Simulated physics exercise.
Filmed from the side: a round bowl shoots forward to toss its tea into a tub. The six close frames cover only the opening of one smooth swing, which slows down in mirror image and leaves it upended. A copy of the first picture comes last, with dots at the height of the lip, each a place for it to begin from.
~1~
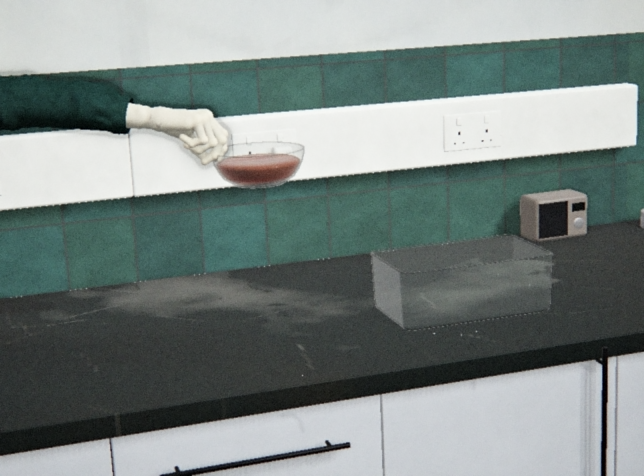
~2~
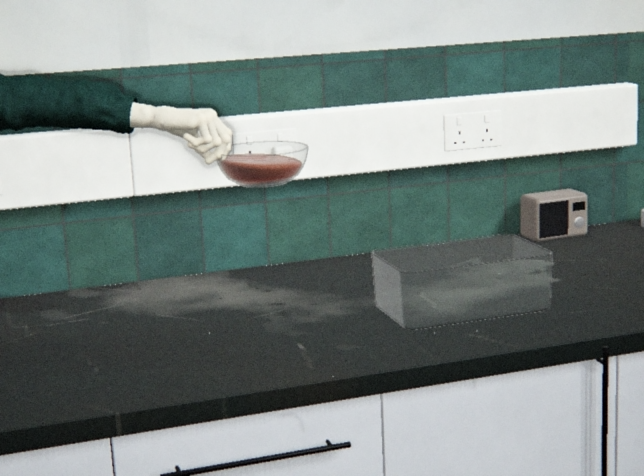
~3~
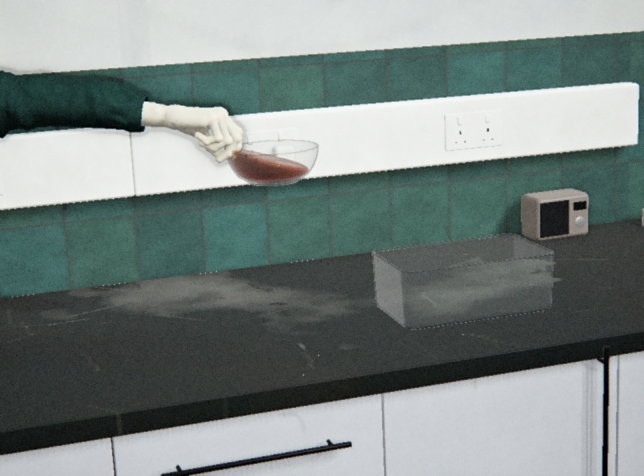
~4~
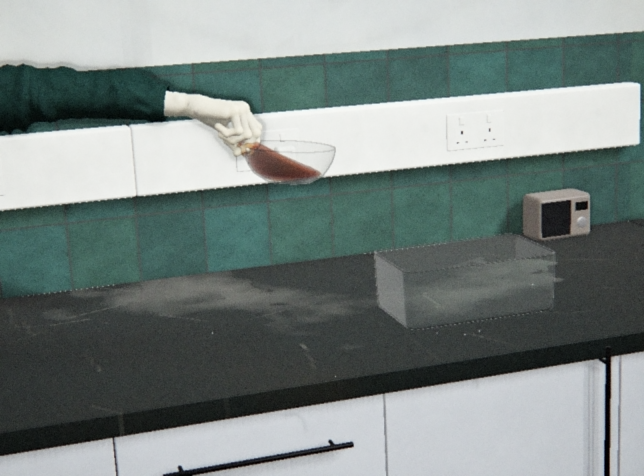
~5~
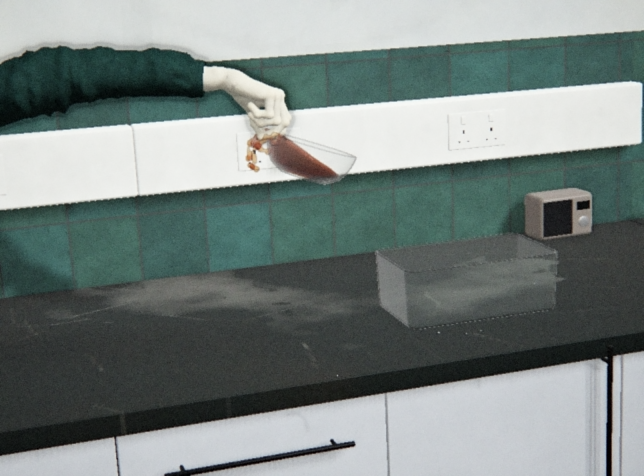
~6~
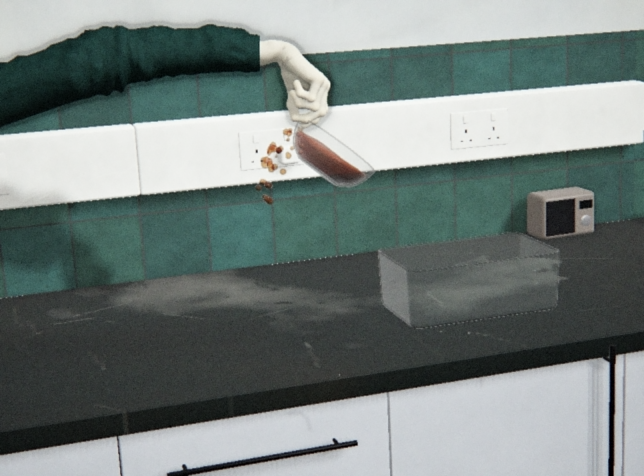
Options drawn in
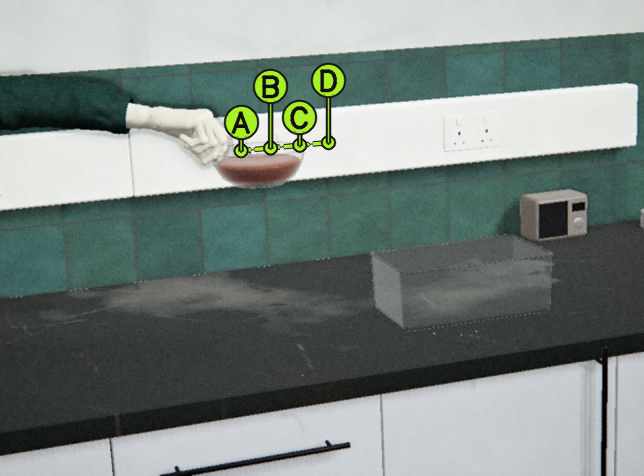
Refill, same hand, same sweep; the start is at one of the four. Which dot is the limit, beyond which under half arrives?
A will do.
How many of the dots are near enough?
All of the four.
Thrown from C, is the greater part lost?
No, not at all.
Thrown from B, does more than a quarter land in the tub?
Yes.
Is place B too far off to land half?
No.
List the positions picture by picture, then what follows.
Upright, lip at (301, 145); tub from (403, 331) to (549, 309); nothing has left yet.
Upright, lip at (305, 144); nothing has left yet.
Upright, lip at (315, 143); tea is over the rim, down to (235, 150).
Tipped about 5°, lip at (332, 146); tea is over the rim, down to (241, 153).
Tipped about 20°, lip at (353, 155); tea is over the rim, down to (255, 169).
Tipped about 41°, lip at (371, 169); tea is over the rim, down to (269, 202).
On the marked copy, A at (241, 150); B at (270, 148); C at (299, 145); D at (328, 142).
For place A, about 65 % lands in the tub, 25 % falls short and 10 % goes beside or beyond.
For place B, about 75 % lands in the tub, 14 % falls short and 11 % goes beside or beyond.
For place C, about 70 % lands in the tub, 11 % falls short and 19 % goes beside or beyond.
For place D, about 82 % lands in the tub, 13 % falls short and 5 % goes beside or beyond.
